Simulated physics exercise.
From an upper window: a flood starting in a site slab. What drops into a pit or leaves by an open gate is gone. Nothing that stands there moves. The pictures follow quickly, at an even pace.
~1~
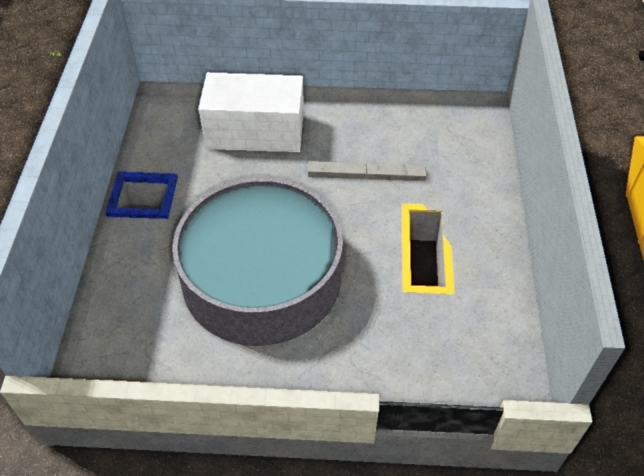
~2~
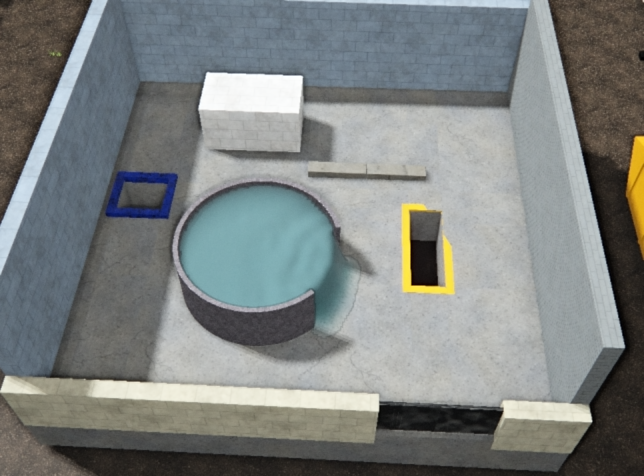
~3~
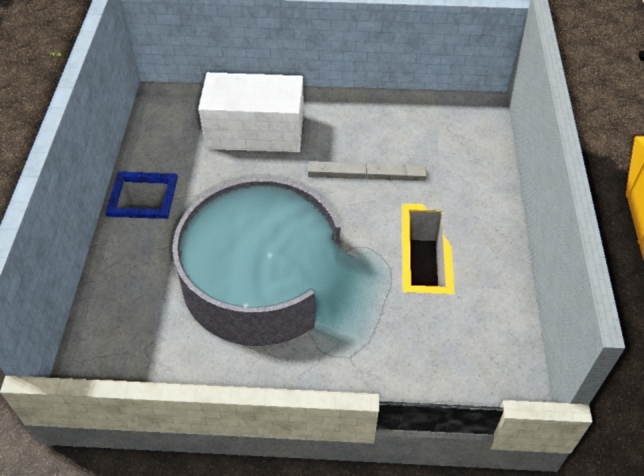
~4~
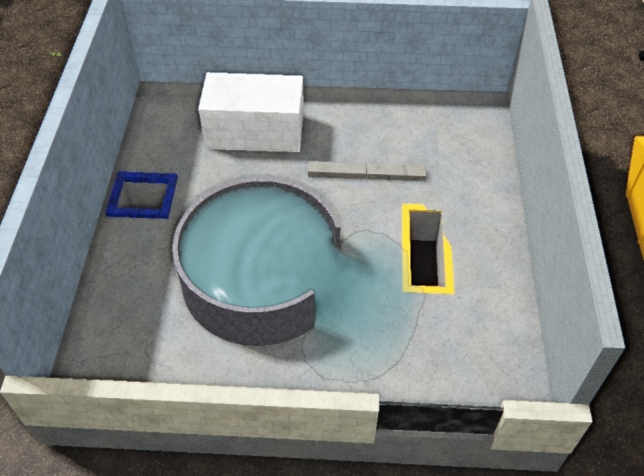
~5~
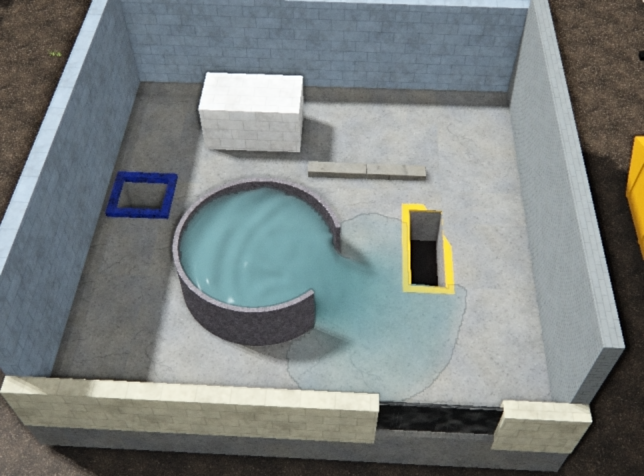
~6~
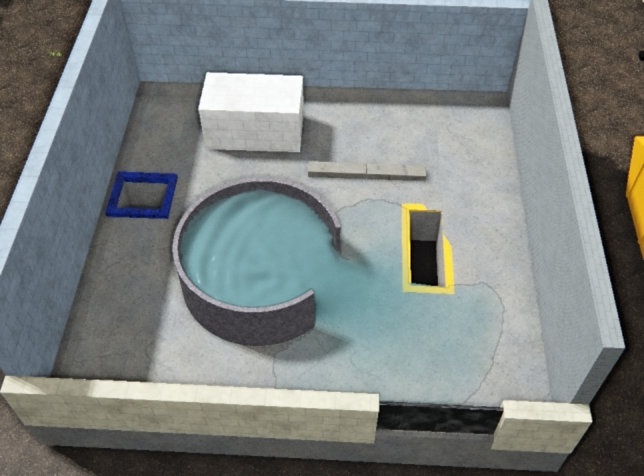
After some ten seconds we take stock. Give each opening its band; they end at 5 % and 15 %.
In the end: The gate takes under 5 %; the yellow pit takes over 15 %; the blue pit takes under 5 %.
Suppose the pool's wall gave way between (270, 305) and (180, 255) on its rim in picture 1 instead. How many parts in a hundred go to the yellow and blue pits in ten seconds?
Parts in a hundred: Yellow 10, blue 15.
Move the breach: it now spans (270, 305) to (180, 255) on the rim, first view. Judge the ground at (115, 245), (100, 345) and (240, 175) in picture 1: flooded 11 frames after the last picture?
As listed: Wet, under water, dry.
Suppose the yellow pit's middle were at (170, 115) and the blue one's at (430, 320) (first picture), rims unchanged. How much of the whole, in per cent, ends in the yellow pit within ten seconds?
Roughly, in per cent: Yellow 6.
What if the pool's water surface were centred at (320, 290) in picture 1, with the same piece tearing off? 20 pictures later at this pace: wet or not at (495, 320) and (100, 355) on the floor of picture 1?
In that order: Wet, free of water.
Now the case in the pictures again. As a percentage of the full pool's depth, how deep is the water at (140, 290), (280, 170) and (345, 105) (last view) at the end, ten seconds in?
About 4, 2 and 6 per cent.
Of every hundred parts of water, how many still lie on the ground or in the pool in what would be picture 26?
I make it 82 per cent.
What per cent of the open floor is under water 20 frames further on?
I make it 40 per cent.
A moment on, water covers 20 % of the floor; the gate 0 %, the yellow pit 7 %, the blue pit 0 %.
Next, water covers 25 % of the floor; the gate 0 %, the yellow pit 12 %, the blue pit 0 %.
Then, water covers 40 % of the floor; the gate 0 %, the yellow pit 17 %, the blue pit 0 %.
Later, water covers 60 % of the floor; the gate 0 %, the yellow pit 26 %, the blue pit 0 %.
In the end, water covers 90 % of the floor; the gate 0 %, the yellow pit 35 %, the blue pit 0 %.
